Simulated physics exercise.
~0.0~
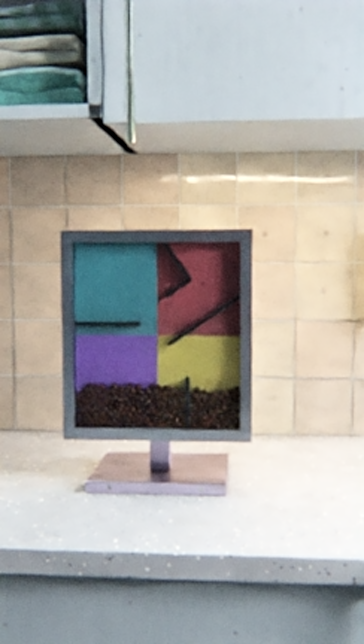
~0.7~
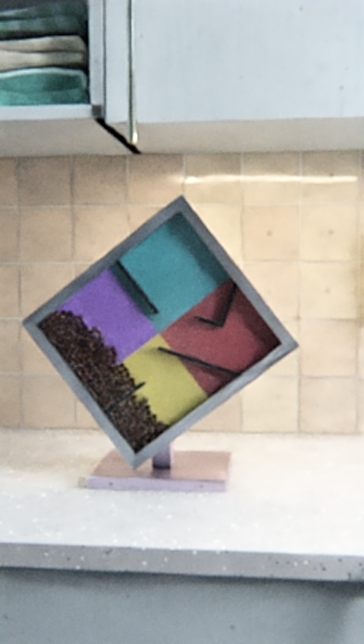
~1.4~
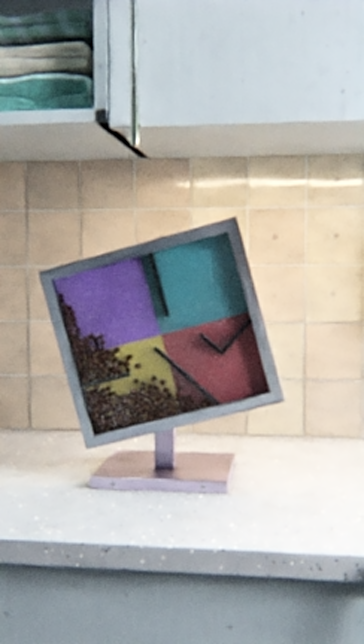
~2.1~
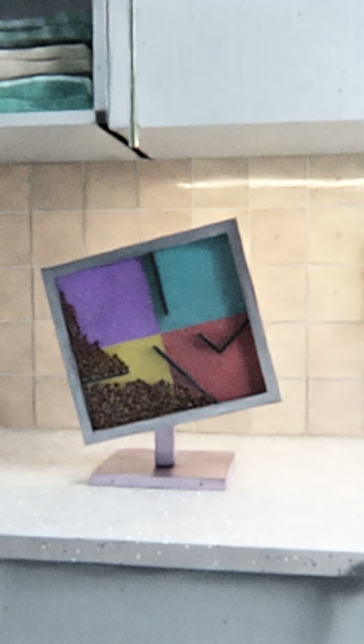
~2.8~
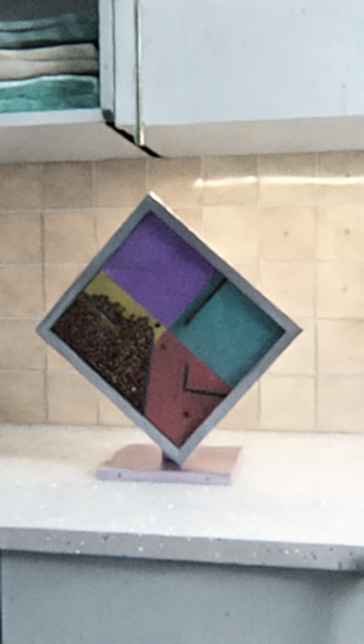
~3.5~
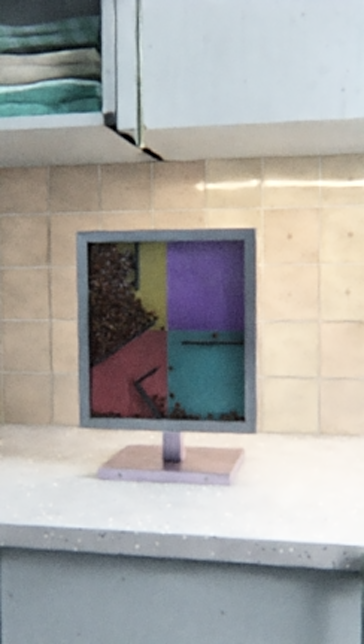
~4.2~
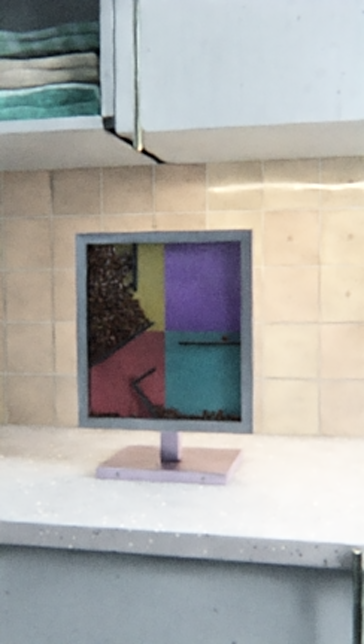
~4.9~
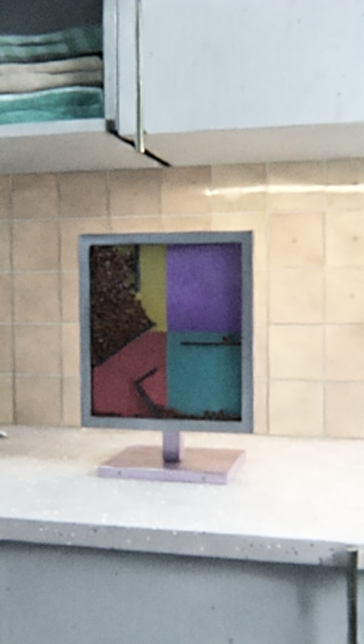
On a kitchen counter, a square case on a stand, its quarters purple, turquoise, red and yellow, turns clockwise, pauses tilted, then continues until upside down. Its dark beads slide and spill, settling mostly over the yellow quarter at upper left, with some across the red and turquoise below.
